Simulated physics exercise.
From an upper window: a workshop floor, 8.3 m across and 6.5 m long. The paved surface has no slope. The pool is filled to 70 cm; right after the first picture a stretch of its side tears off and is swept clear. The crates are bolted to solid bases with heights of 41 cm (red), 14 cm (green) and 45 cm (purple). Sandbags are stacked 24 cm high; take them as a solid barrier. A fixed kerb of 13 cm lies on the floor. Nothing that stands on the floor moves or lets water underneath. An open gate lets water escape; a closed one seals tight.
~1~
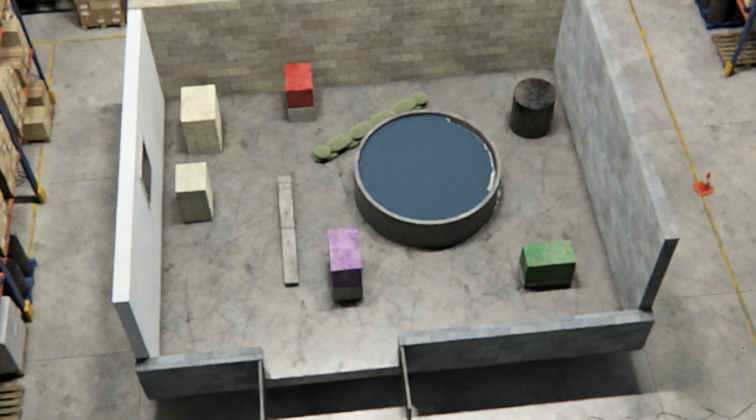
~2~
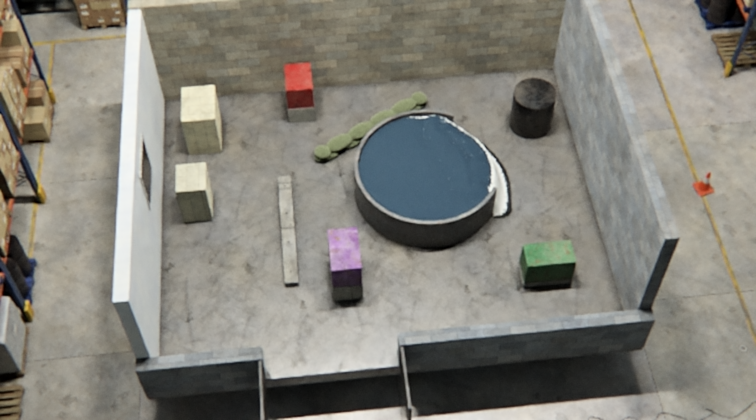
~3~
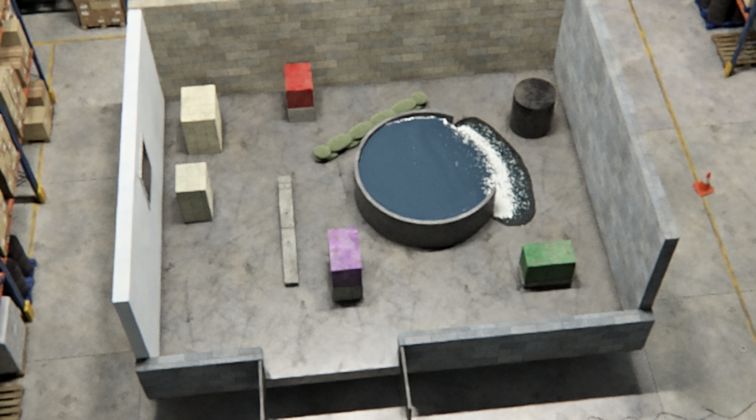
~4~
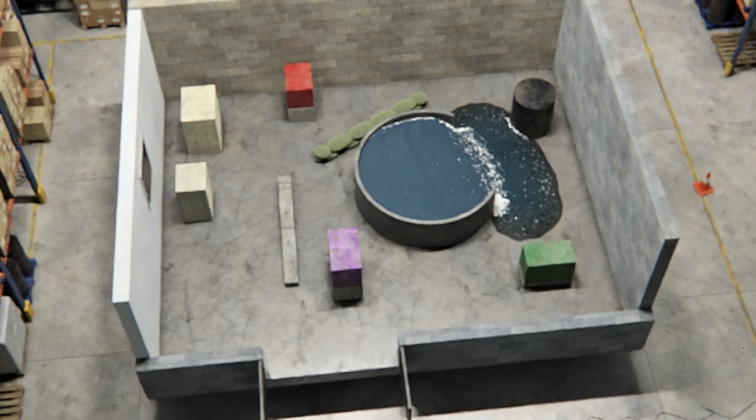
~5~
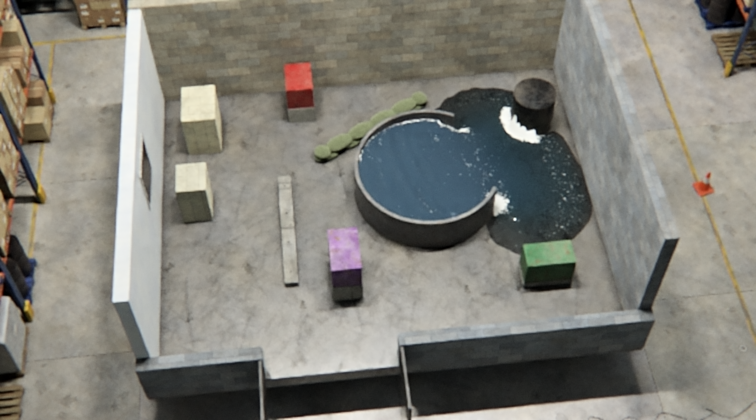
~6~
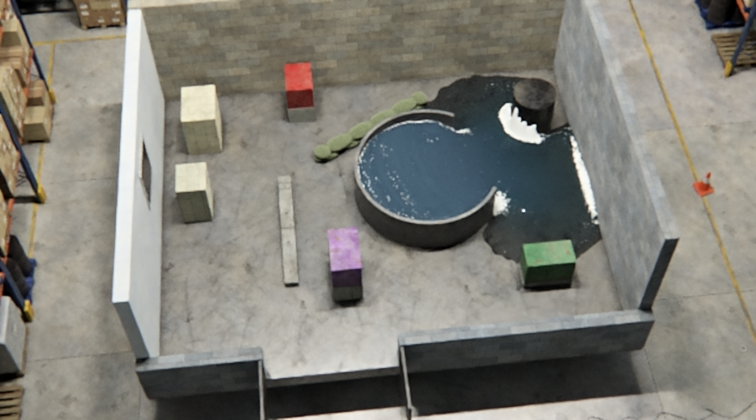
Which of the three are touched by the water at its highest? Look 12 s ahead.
One by one: The red crate escapes dry; the green crate is soaked; the purple crate stays dry.
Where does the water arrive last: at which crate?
It is the purple one.
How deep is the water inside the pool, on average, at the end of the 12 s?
Roughly 8 cm on average.
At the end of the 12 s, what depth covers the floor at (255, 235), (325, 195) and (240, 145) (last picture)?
In that order: 8, 7 and 6 cm.
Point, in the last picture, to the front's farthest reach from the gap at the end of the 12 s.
Near (159, 377).
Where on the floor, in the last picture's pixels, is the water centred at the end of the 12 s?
At about (382, 205).
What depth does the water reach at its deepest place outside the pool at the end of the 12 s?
Up to some 11 cm.
A moment later water covers 20 % of the floor and is deepest (55 cm) near (579, 159); red plinth not reached, green plinth reached, purple plinth not reached.
Soon after water covers 25 % of the floor and is deepest (49 cm) near (558, 87); red plinth not reached, green plinth reached, purple plinth not reached.
Next water covers 45 % of the floor and is deepest (38 cm) near (555, 74); red plinth reached, green plinth reached, purple plinth not reached.
Later on water covers 90 % of the floor and is deepest (17 cm) near (292, 191); red plinth reached, green plinth reached, purple plinth reached.
At the end water covers 95 % of the floor and is deepest (11 cm) near (163, 196); highest at the red plinth 24 cm, highest at the green plinth 23 cm, highest at the purple plinth 21 cm.
